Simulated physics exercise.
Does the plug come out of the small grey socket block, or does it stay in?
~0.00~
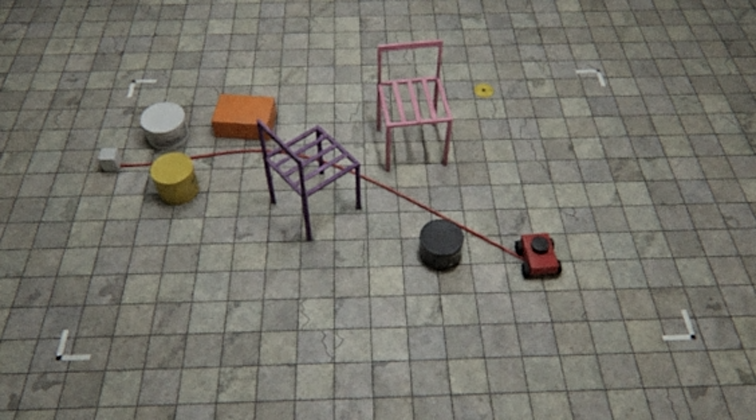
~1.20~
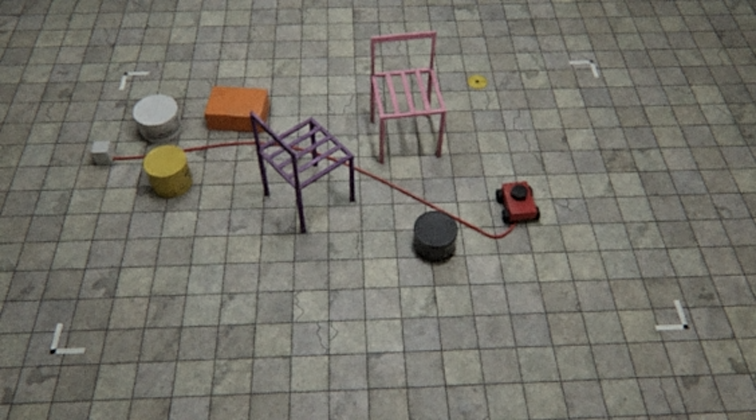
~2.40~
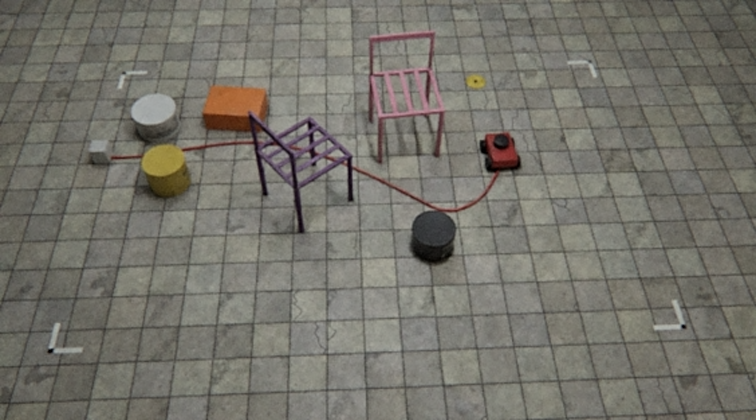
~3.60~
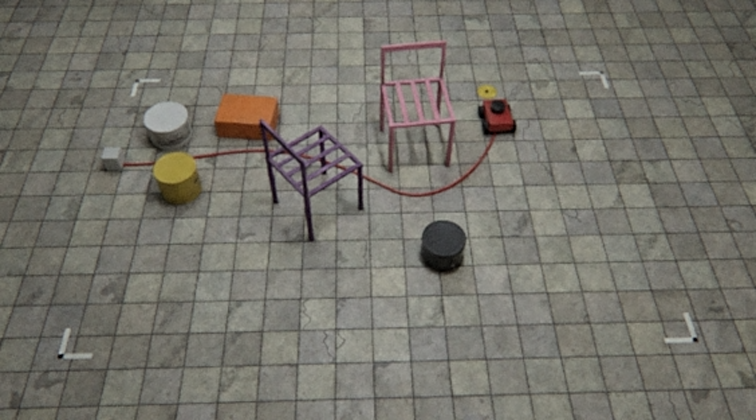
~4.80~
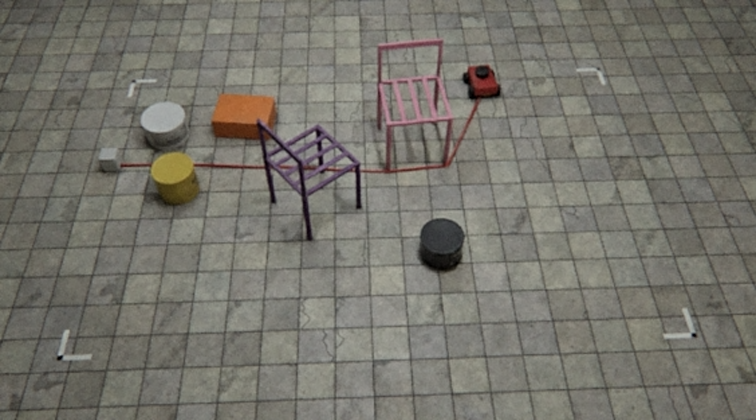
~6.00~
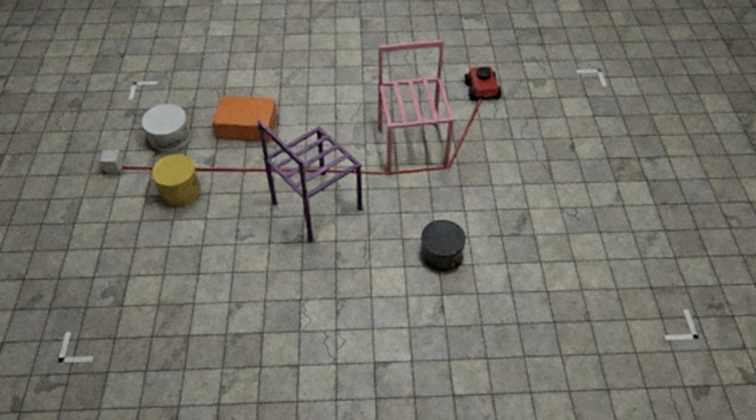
It stays in. The red cord is pulled straight from the block, but its plug is still in the socket when the cart has stopped.
